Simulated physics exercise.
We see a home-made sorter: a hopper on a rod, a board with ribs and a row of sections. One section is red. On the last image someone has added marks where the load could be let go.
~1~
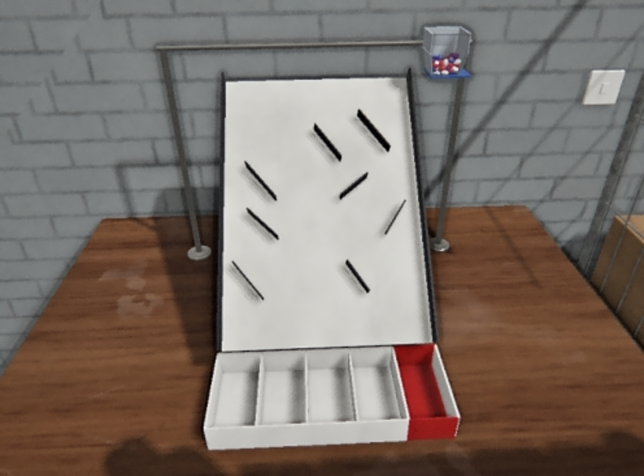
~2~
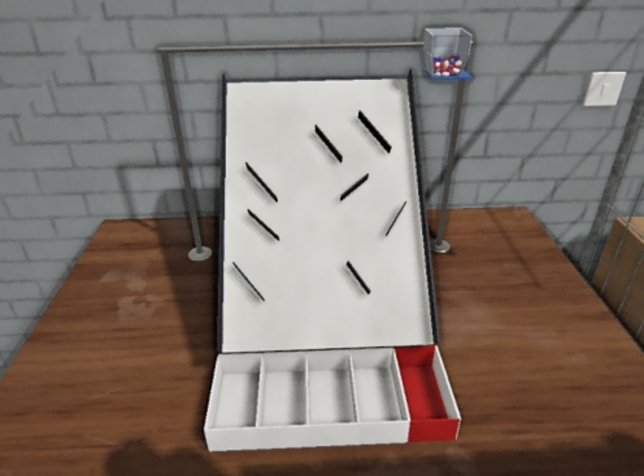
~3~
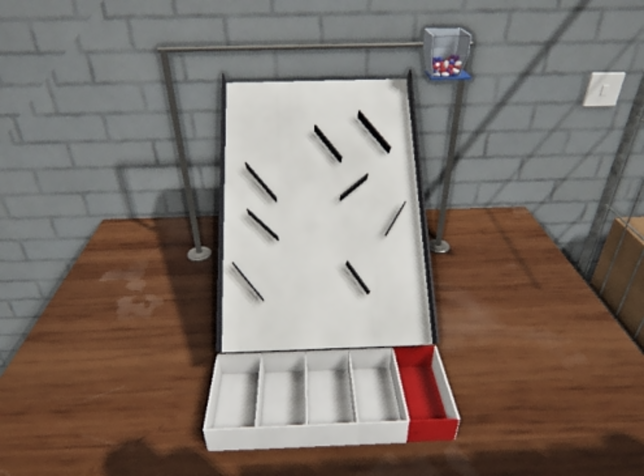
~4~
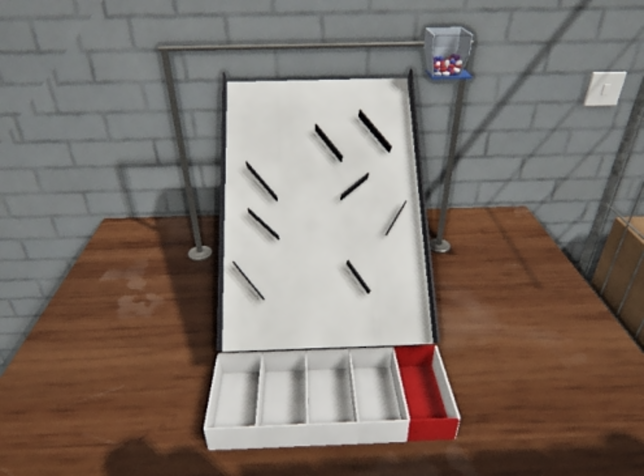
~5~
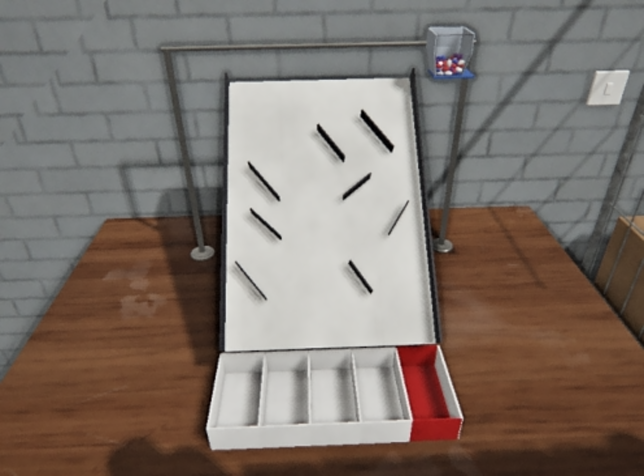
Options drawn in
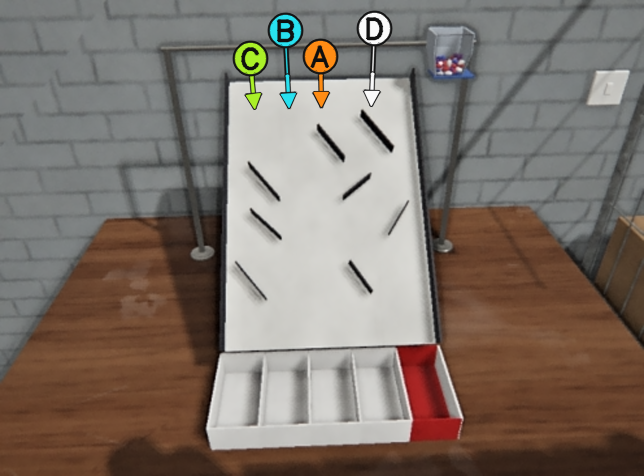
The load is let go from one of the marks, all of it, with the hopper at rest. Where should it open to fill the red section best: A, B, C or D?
Choose D.
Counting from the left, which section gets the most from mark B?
The third from the left.
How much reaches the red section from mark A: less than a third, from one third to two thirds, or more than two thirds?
Less than a third.
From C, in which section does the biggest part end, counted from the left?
It is the third one.
On the marked copy, mark A meets the board at (321, 101); mark B meets the board at (288, 102); mark C meets the board at (254, 103); mark D meets the board at (371, 100).
Choosing A, a small share in the red section, the bulk in other sections, a small share held on the board.
Choosing B, none at all in the red section, all but a few in other sections.
Choosing C, none at all in the red section, all but a few in other sections.
Choosing D, close to two thirds in the red section, a small share in other sections, close to a quarter held on the board.
